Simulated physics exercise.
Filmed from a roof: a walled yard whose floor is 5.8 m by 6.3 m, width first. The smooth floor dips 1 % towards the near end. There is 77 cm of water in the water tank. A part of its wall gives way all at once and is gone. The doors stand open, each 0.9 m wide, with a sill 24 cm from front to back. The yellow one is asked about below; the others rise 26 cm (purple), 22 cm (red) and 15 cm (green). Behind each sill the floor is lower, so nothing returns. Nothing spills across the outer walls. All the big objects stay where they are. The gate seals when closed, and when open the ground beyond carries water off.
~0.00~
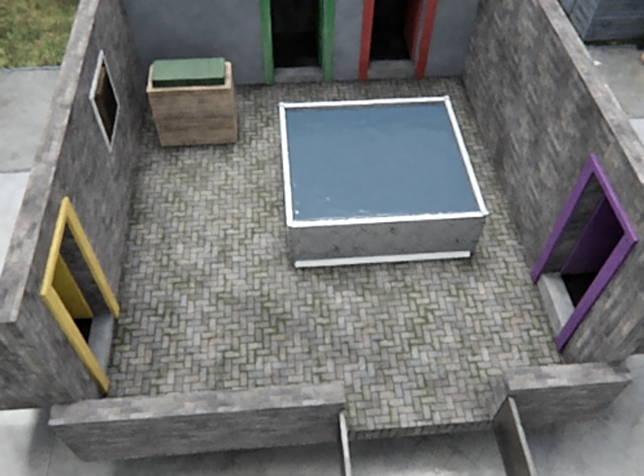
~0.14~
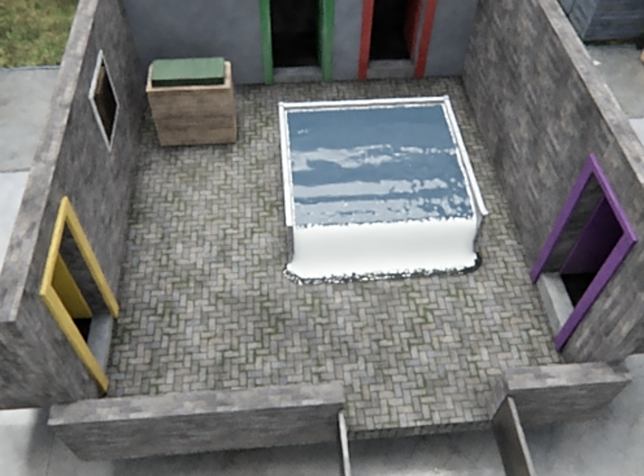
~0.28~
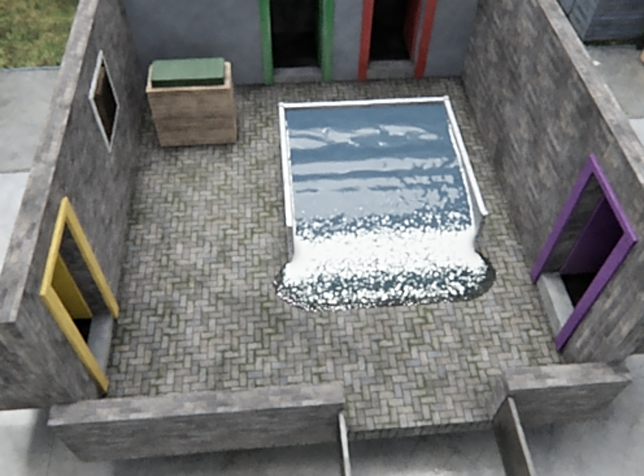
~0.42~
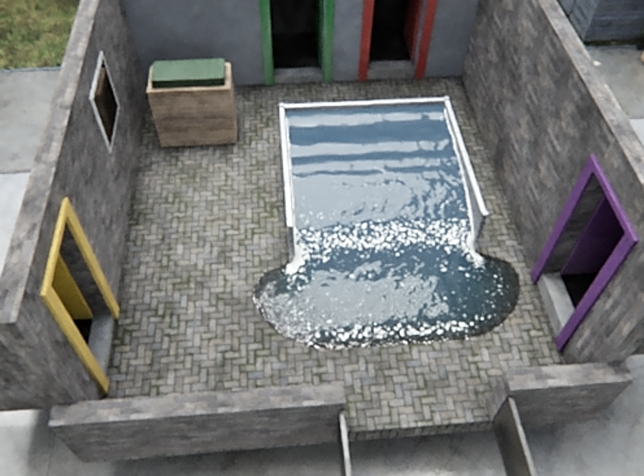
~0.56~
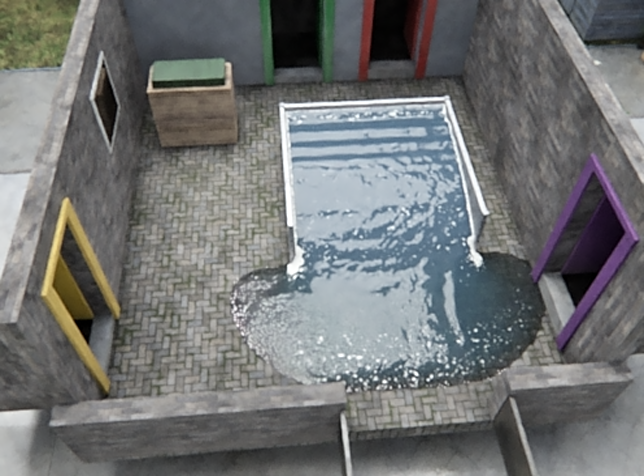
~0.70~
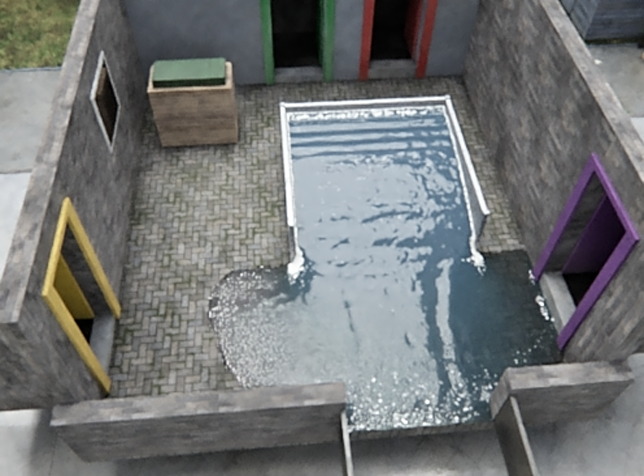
The clip shows a walled yard with open coloured doorways and a full water tank whose near wall suddenly gives way, as water pours out and spreads across the paved floor towards the near end and both sides.
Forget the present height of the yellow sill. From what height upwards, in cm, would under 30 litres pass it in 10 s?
Some 16 cm above the ground.
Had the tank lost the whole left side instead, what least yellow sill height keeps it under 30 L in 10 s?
Some 25 cm.
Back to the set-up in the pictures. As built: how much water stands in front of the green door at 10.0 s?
Roughly 6.5 cm deep.
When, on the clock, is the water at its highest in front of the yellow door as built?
Near 3.0 s.
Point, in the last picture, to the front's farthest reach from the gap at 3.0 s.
Around (102, 431).
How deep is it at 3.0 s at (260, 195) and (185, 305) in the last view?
In that order: 0 and 2 cm.
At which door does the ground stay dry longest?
It is the green one.
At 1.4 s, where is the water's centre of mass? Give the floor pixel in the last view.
Around (381, 247).
After 1.4 s water covers 35 % of the floor, deepest (46 cm) near (562, 394); it has not reached the yellow door.
After 3.0 s water covers 50 % of the floor, deepest (35 cm) near (118, 430); 22 cm at the yellow door, 11 litres in over its 14 cm sill.
After 10.0 s water covers 95 % of the floor, deepest (10 cm) near (228, 162); 7 cm at the yellow door, 43 litres in over its 14 cm sill.
At the yellow door as built, the water arrived by 2.0 s and peaked near 22 cm at 3.0 s.
With a sill of 13.5 cm, 47 litres would have come in within the 10 s; with 18 cm, 17 litres. So under 30 litres takes about 16 cm.
